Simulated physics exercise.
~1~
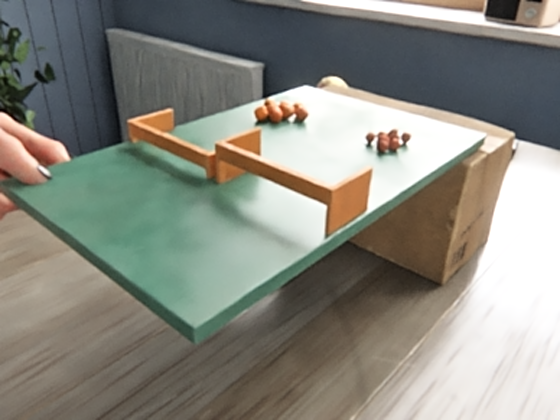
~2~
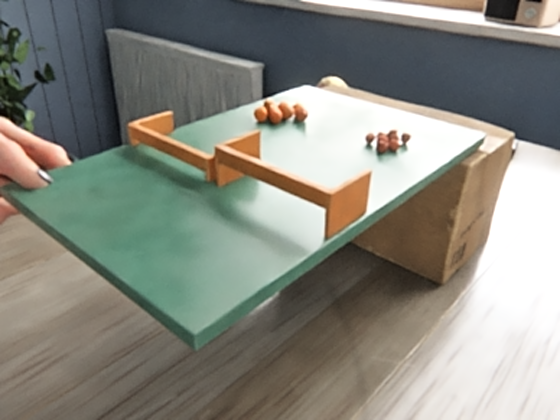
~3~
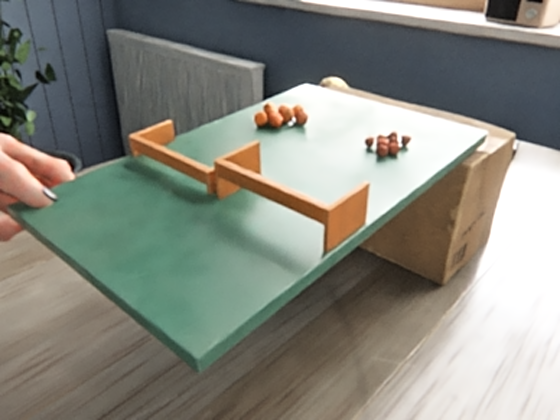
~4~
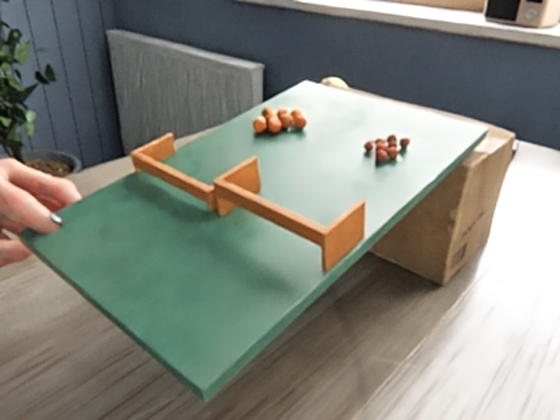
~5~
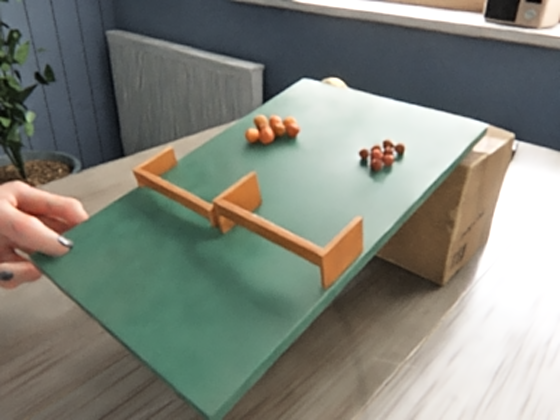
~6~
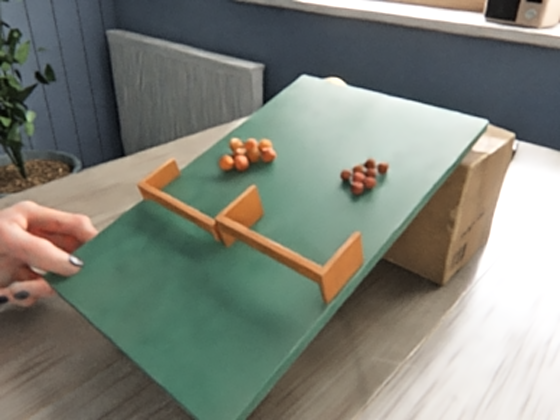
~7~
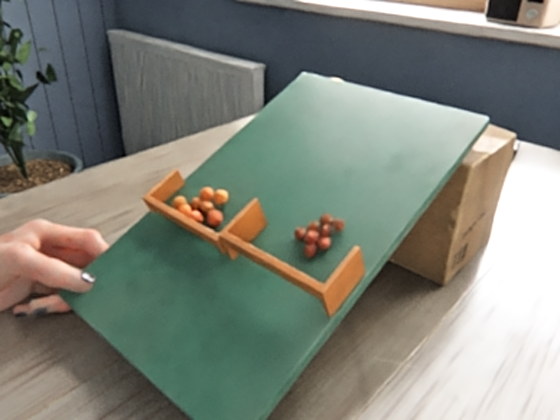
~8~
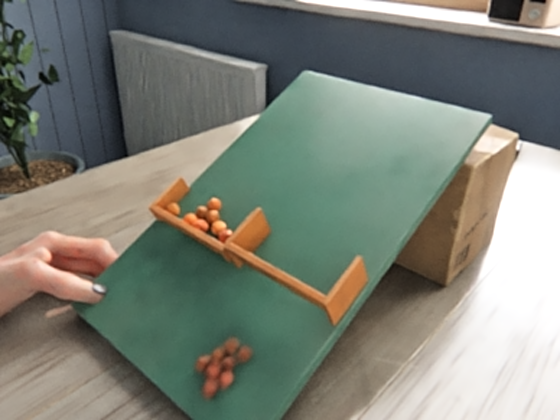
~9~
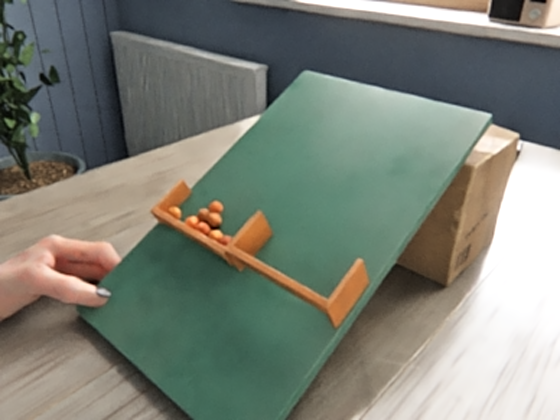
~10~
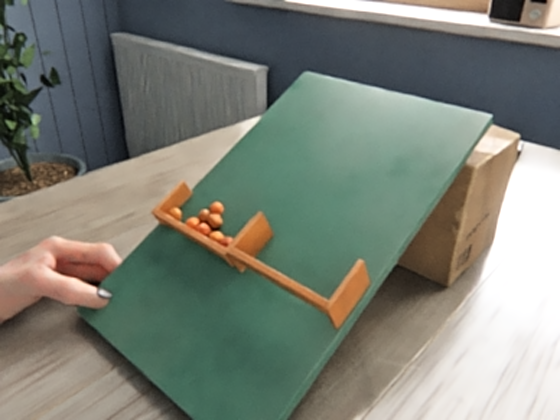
A green board with two orange gates across it slopes over a pale wooden table, seen from slightly above in a room with dark blue walls. Its far end rests on a cardboard box, while a hand at the left holds the near end. Orange balls sit at the back and smaller reddish-brown ones nearer the front. The hand lowers its end, the board steepens, and both groups roll down. The reddish balls pass under the front gate and leave the board, while the orange ones stay gathered behind the back gate.
